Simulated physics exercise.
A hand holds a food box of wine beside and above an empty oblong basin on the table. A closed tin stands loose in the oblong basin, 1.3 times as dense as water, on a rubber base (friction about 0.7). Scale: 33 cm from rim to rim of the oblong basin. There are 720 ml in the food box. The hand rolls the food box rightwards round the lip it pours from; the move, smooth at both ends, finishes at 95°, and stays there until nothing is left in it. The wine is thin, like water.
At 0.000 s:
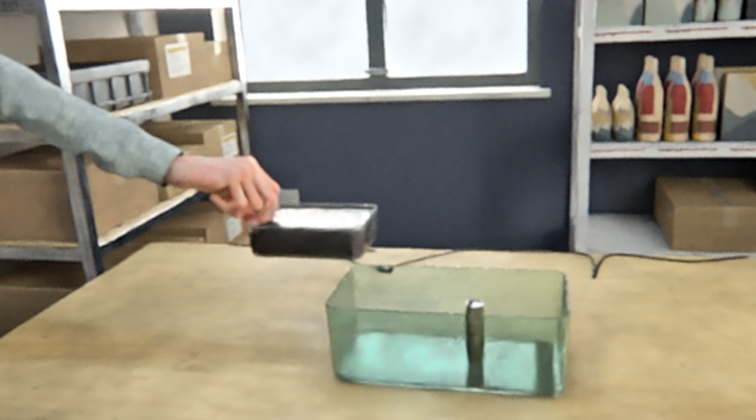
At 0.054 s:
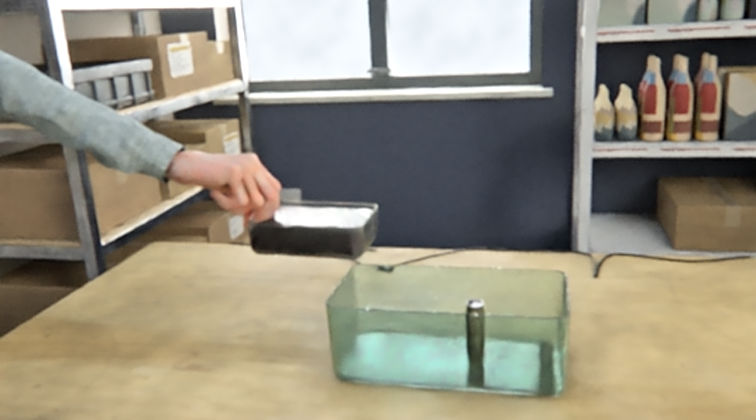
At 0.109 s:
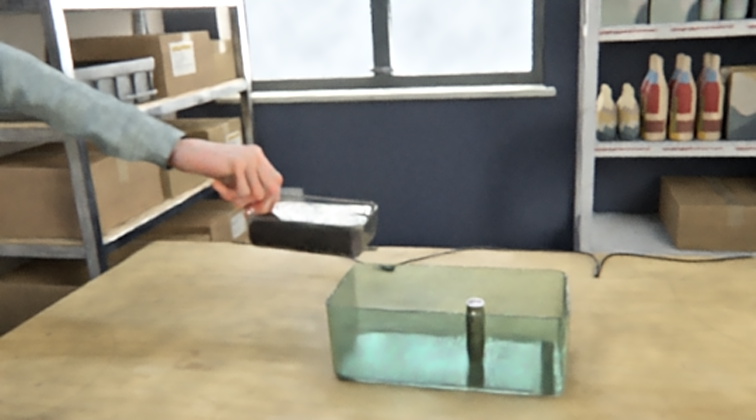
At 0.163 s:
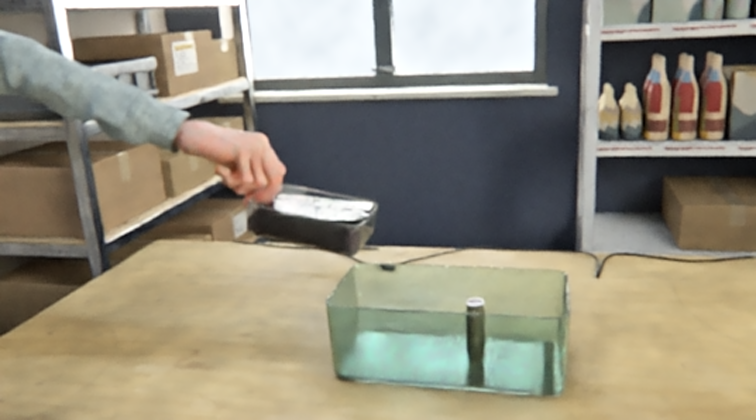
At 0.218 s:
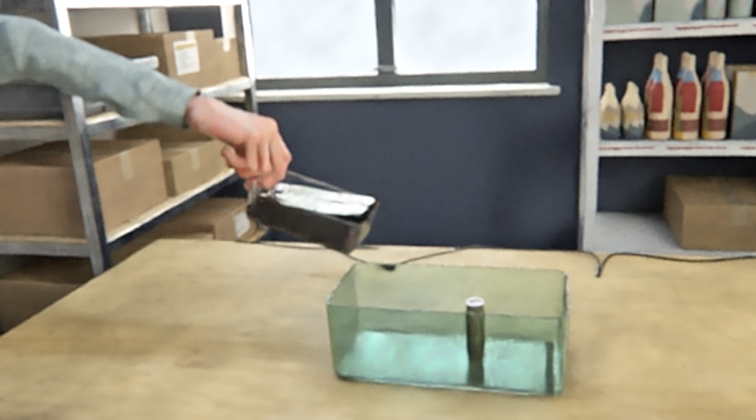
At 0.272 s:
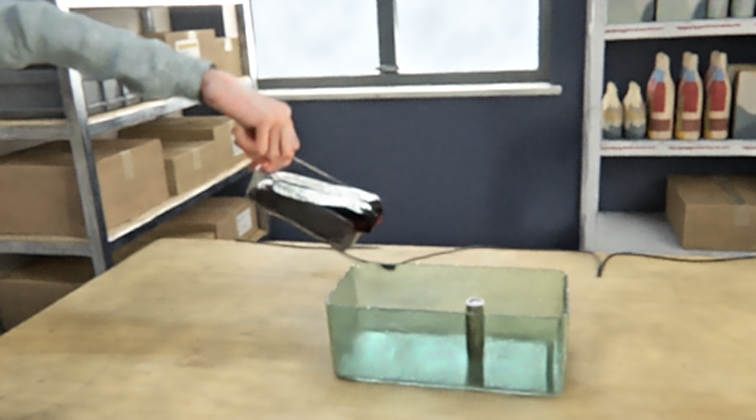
Above a green basin on a table, a hand gradually tilts a dark container rightwards.
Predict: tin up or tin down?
The tin goes over.
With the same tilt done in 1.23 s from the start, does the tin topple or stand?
Then it remains upright.
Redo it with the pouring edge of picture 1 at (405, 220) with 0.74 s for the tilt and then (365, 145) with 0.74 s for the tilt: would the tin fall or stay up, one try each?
First it keeps standing; then it remains upright.
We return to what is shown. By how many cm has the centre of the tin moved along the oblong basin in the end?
Some 6.0 cm.
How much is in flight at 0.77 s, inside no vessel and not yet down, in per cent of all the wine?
Near 4 in a hundred.
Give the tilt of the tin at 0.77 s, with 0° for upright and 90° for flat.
It is at some 40°.
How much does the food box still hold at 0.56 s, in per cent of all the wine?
Near 12 in a hundred.
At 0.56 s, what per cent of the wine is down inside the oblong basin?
Some 28 per cent.
By 0.56 s the tilt is 82° and 12 per cent is still to pour; the tin stands where it began.
By 0.77 s the tilt is 95° and 1 per cent is still to pour; the tin leans 40°.
By 1.00 s the tilt is 95° and 0 per cent is still to pour; the tin lies on its side.
By 1.24 s the tilt is 95° and 0 per cent is still to pour; the tin lies on its side.
At rest the tin lies on its side.
